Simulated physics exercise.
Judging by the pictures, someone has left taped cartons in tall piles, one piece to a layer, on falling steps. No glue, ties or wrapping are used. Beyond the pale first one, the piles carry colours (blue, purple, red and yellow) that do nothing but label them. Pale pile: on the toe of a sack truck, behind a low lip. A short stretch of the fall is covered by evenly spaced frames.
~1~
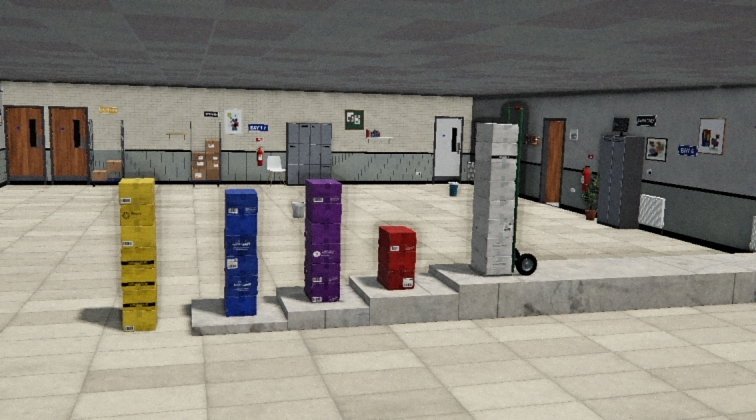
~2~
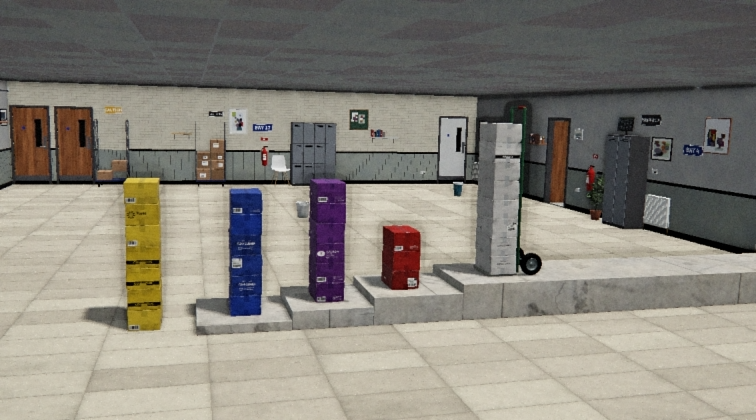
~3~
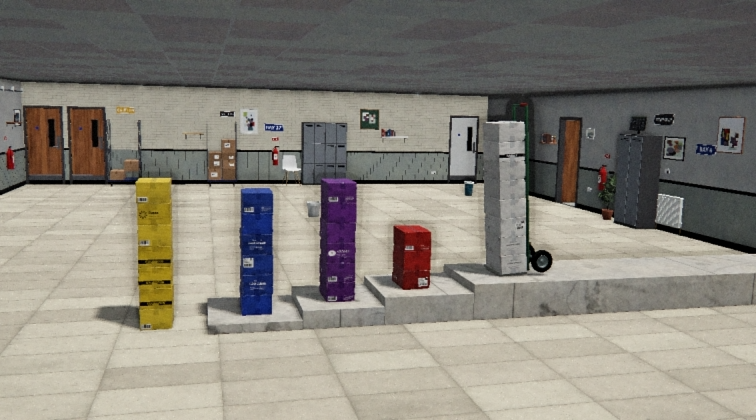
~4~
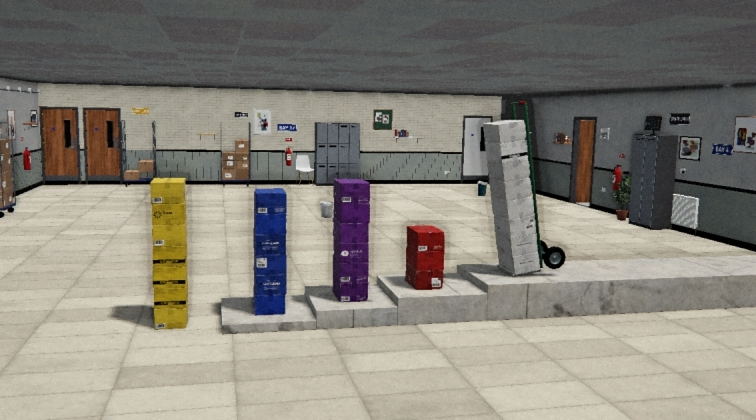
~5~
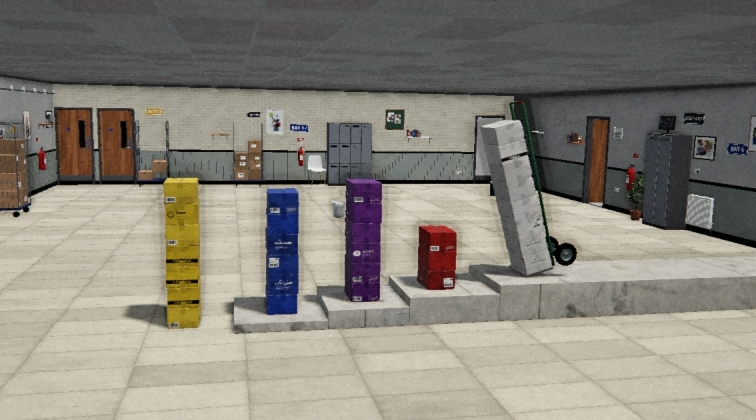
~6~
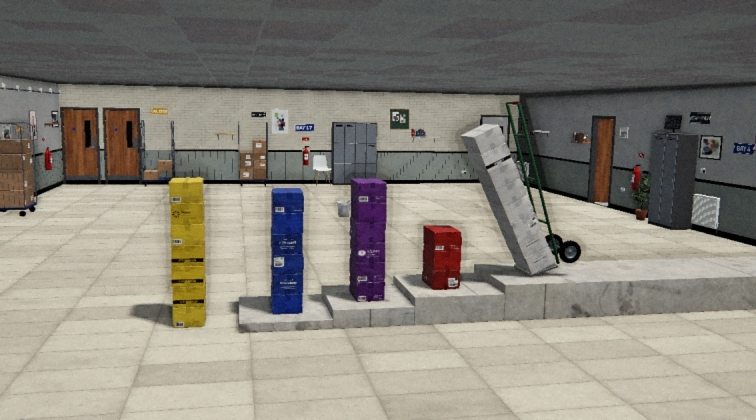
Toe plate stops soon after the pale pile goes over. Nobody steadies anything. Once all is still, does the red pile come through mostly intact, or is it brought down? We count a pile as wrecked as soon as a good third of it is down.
It comes through mostly intact.
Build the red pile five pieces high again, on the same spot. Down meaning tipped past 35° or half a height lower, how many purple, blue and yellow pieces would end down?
You'd end up with purple at 6, blue at 5 and yellow at 7.
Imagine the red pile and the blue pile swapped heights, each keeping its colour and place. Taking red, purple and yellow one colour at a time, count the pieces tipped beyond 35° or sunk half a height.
Red 5, purple 6, yellow 7.
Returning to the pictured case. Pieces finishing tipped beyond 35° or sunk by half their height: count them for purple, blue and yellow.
Per-colour tally: Purple = 6; blue = 5; yellow = 7.
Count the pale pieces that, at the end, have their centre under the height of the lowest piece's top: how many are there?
I make it 6 all told.
Just after the last frame, 8 of the pale pile down; none of the 3 red cartons down (0 of 22 in all colours); top red carton moved half its height; top purple carton tilted a little.
A moment on, 8 of the pale pile down; none of the 3 red cartons down (11 of 22 in all colours); top red carton moved half its height; top purple carton tilted steeply, some four heights lower.
When it is over, 8 of the pale pile down; none of the 3 red cartons down (18 of 22 in all colours); top red carton moved half its height; top yellow carton upside down. In pixels of the last frame, middles, top red carton near (435, 238).
